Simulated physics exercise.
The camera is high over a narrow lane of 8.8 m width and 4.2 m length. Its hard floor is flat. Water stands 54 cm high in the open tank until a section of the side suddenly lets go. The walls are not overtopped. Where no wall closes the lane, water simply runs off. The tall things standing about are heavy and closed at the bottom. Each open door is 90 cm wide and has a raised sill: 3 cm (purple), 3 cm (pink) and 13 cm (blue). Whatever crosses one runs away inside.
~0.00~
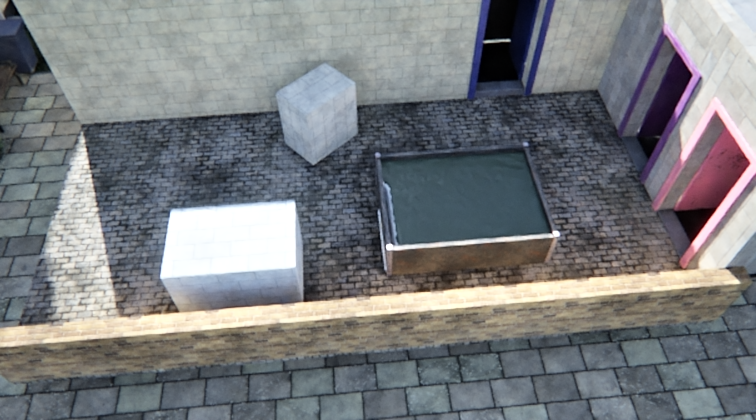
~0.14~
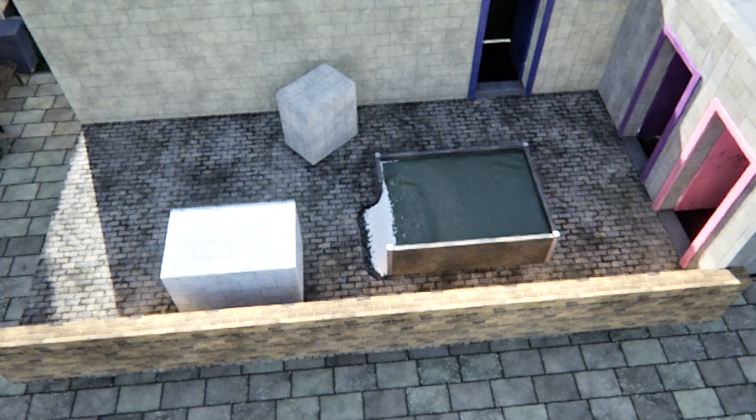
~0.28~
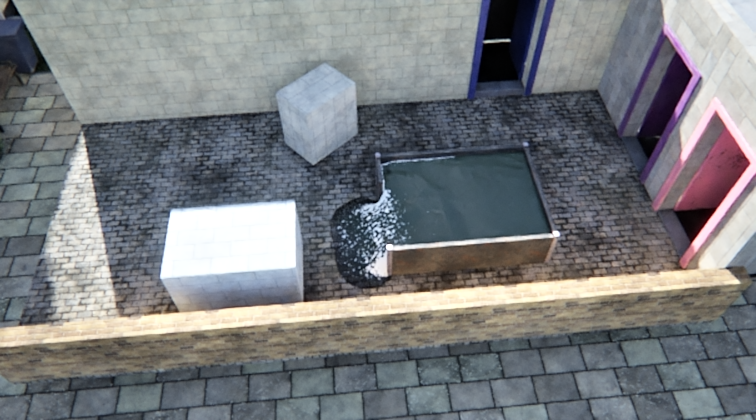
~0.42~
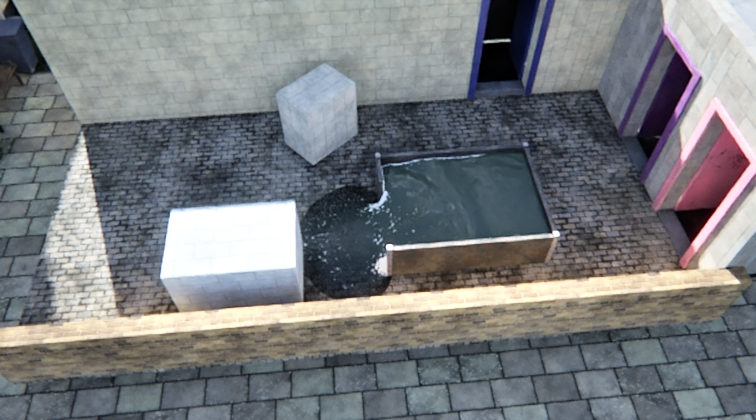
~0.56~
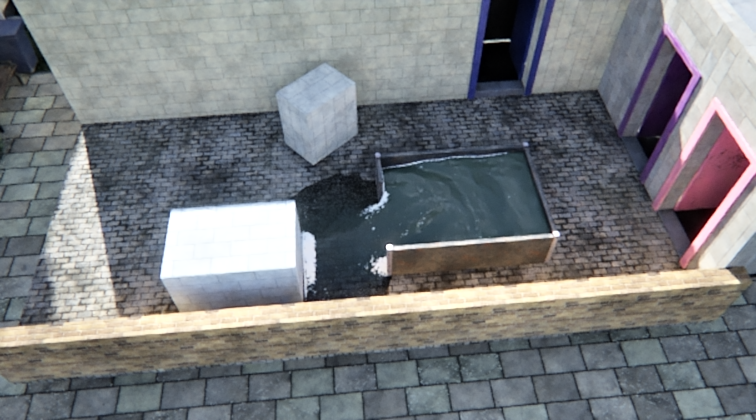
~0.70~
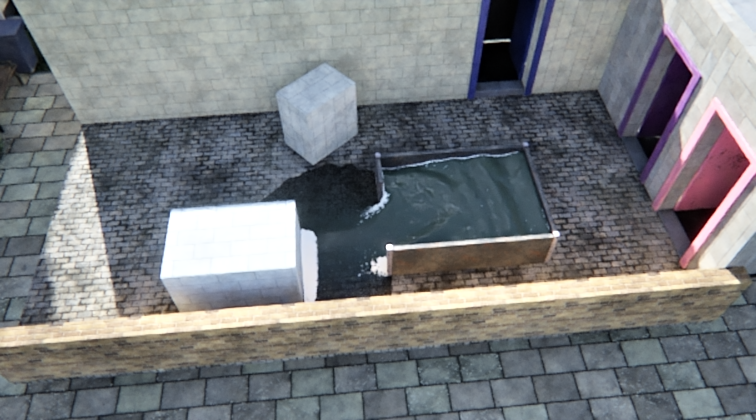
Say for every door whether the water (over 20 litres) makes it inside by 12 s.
The water let in: At the purple door it keeps below the limit; at the pink door it passes the limit; at the blue door it keeps below the limit.
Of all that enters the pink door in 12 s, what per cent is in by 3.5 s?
About 0 per cent.
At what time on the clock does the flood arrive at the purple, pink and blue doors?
Arrival: Purple 5.5 s, pink 3.6 s, blue 8.0 s.
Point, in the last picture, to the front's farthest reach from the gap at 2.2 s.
At about (81, 174).
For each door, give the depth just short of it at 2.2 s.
In cm: Purple 0, pink 0, blue 0.
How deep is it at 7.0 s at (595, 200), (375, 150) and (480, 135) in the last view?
Roughly 2, 1 and 0 cm, in turn.
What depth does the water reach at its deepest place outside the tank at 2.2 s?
About 34 cm.
After 1.4 s water covers 20 % of the floor and is deepest (38 cm) near (313, 330); purple door not reached, pink door not reached, blue door not reached.
After 2.2 s water covers 40 % of the floor and is deepest (34 cm) near (327, 329); purple door not reached, pink door not reached, blue door not reached.
After 3.5 s water covers 60 % of the floor and is deepest (20 cm) near (327, 329); purple door not reached, pink door not reached, blue door not reached.
After 7.0 s water covers 75 % of the floor and is deepest (10 cm) near (327, 329); purple door 3 cm at the sill, 0 L in, pink door 6 cm at the sill, 34 L in, blue door not reached.
After 12.0 s water covers 80 % of the floor and is deepest (5 cm) near (313, 330); purple door 2 cm at the sill, 0 L in, pink door 4 cm at the sill, 57 L in, blue door 4 cm at the sill, 0 L in.
